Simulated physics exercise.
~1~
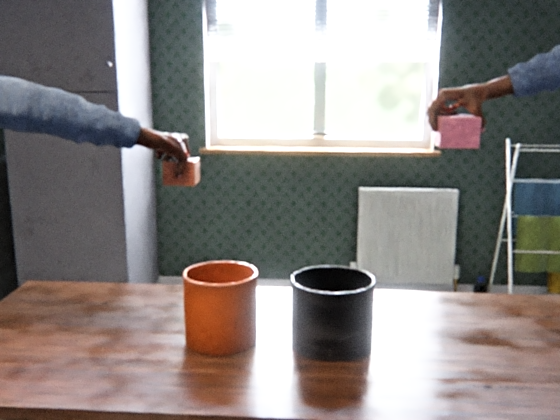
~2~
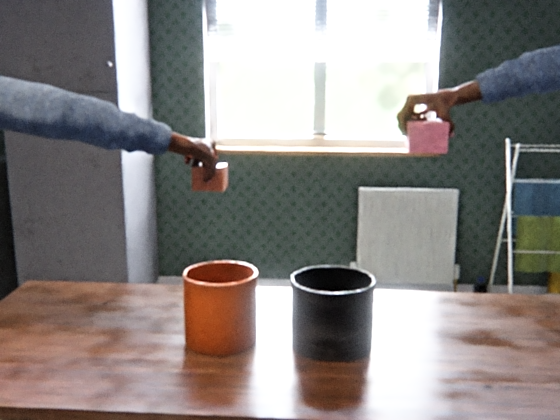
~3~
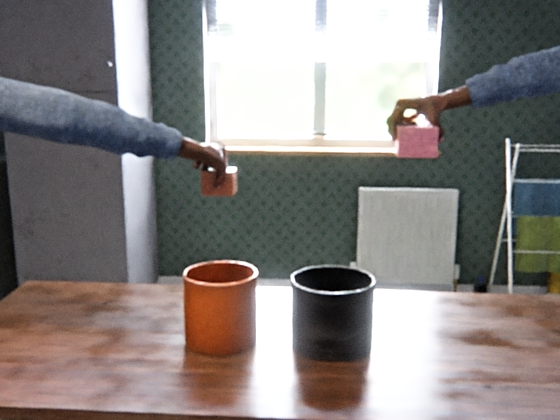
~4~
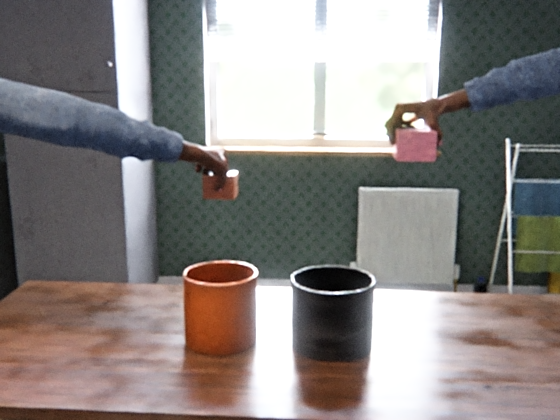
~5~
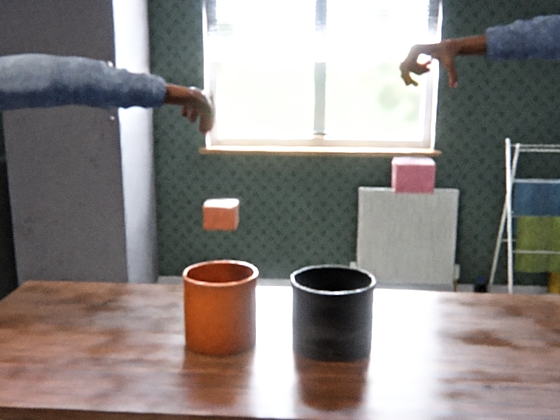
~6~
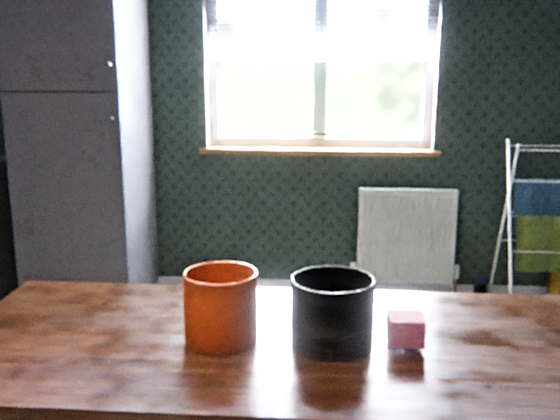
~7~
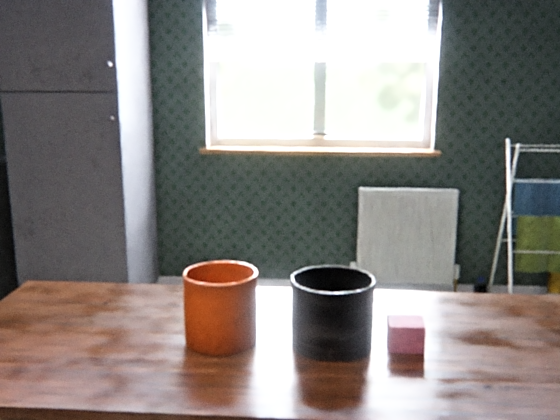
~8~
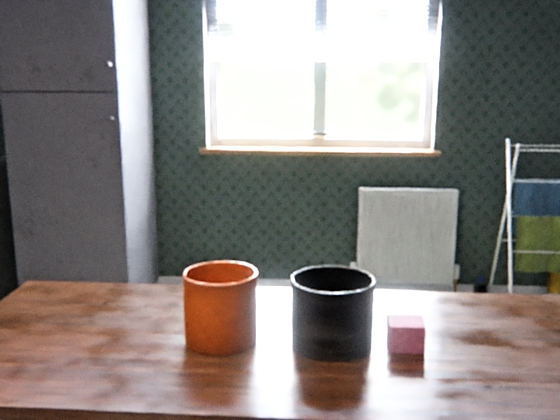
The footage shows two hands moving an orange block and a pink block inward above a wooden table, then letting go and withdrawing. The orange block drops into the orange pot on the left, while the pink block lands on the table to the right of the black bucket.
